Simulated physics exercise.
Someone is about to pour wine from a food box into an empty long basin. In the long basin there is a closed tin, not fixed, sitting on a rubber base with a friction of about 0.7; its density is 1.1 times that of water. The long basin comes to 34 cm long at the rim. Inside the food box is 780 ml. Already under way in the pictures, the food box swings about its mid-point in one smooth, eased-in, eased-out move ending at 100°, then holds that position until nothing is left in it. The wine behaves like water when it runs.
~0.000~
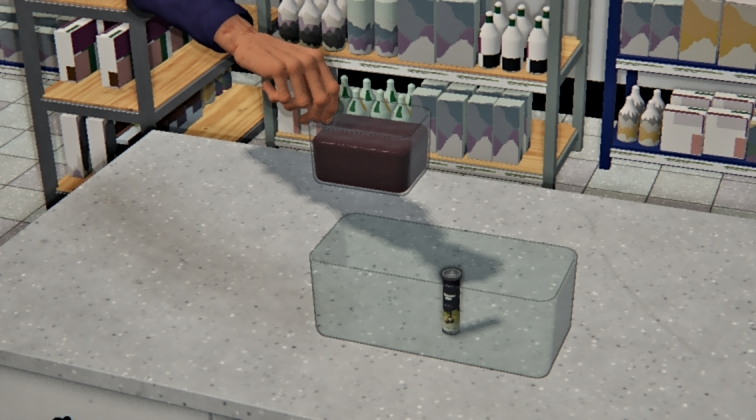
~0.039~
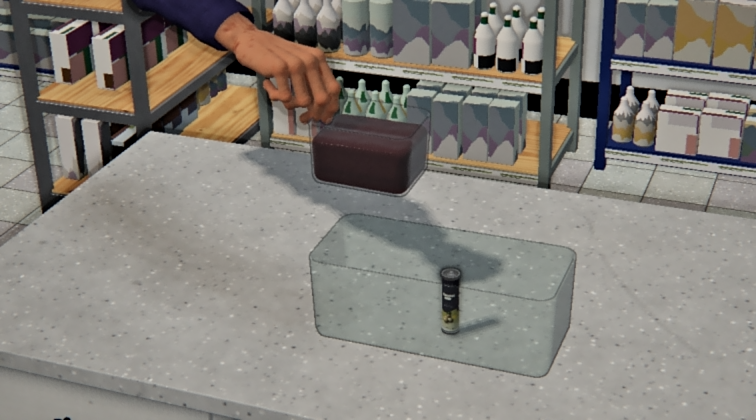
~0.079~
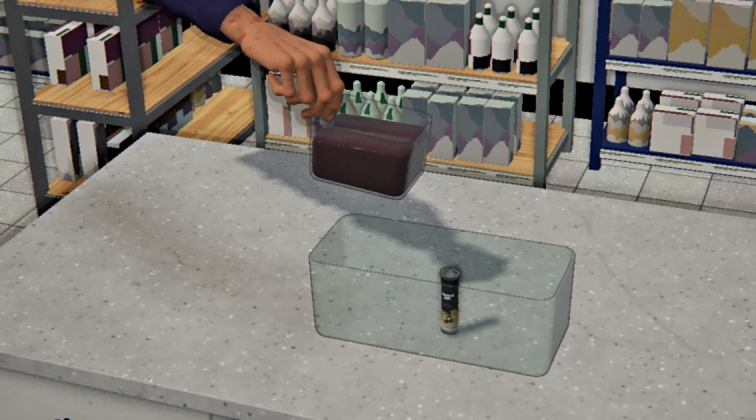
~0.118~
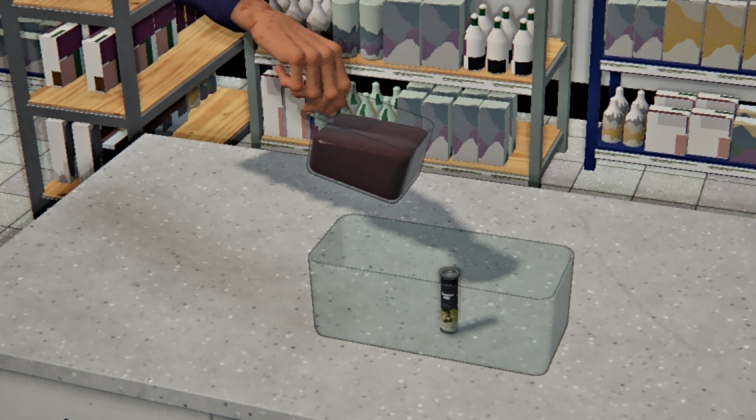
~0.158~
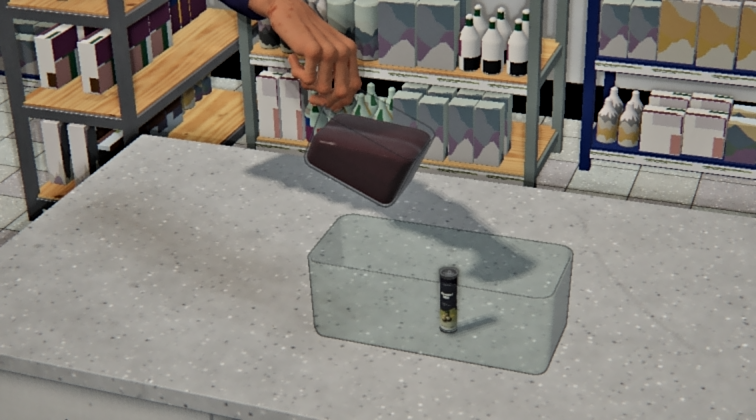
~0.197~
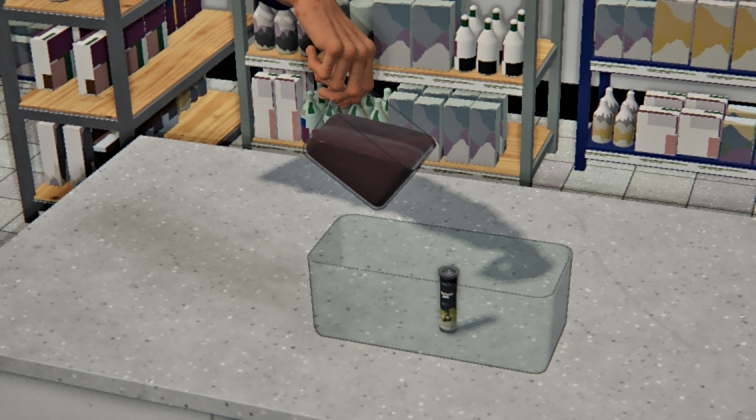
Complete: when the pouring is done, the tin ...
... is still on its feet.
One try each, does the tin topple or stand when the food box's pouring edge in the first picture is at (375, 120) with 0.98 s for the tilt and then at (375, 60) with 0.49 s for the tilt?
Try 1: Tipped over; try 2: Tipped over.
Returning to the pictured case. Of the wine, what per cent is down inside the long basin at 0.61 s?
Some 84 per cent.
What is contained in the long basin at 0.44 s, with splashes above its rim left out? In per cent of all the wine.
24 %, more or less.
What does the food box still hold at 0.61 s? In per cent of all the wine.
I reckon near 8 per cent still sits there.
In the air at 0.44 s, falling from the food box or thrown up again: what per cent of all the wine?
Close to 46 per cent, I'd say.
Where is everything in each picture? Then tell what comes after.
In the first picture, it leans 0°; its right rim is at (421, 125); the wine meets the walls at (325, 124) and (421, 138); the long basin's rim runs from (327, 236) to (566, 277); the tin's top is at (451, 276).
In the second picture, it leans 2°; its right rim is at (421, 127); the wine meets the walls at (325, 124) and (420, 138).
In the third picture, it leans 6°; its right rim is at (422, 131); the wine meets the walls at (325, 124) and (421, 140).
In the fourth picture, it leans 14°; its right rim is at (424, 139); the wine meets the walls at (325, 124) and (422, 142).
In the fifth picture, it leans 24°; its right rim is at (425, 148); the wine meets the walls at (325, 124) and (425, 144).
In the sixth picture, it leans 35°; its right rim is at (425, 159); the wine meets the walls at (321, 124) and (427, 151); 2 per cent is over the edge.
After 0.44 s the tilt is 97° and 31 per cent is still to pour; the tin stands where it began.
After 0.61 s the tilt is 100° and 8 per cent is still to pour; the tin stands where it began.
After 0.79 s the tilt is 100° and 2 per cent is still to pour; the tin stands where it began.
After 0.99 s the tilt is 100° and 0 per cent is still to pour; the tin stands where it began.
In the end the tin stands where it began.
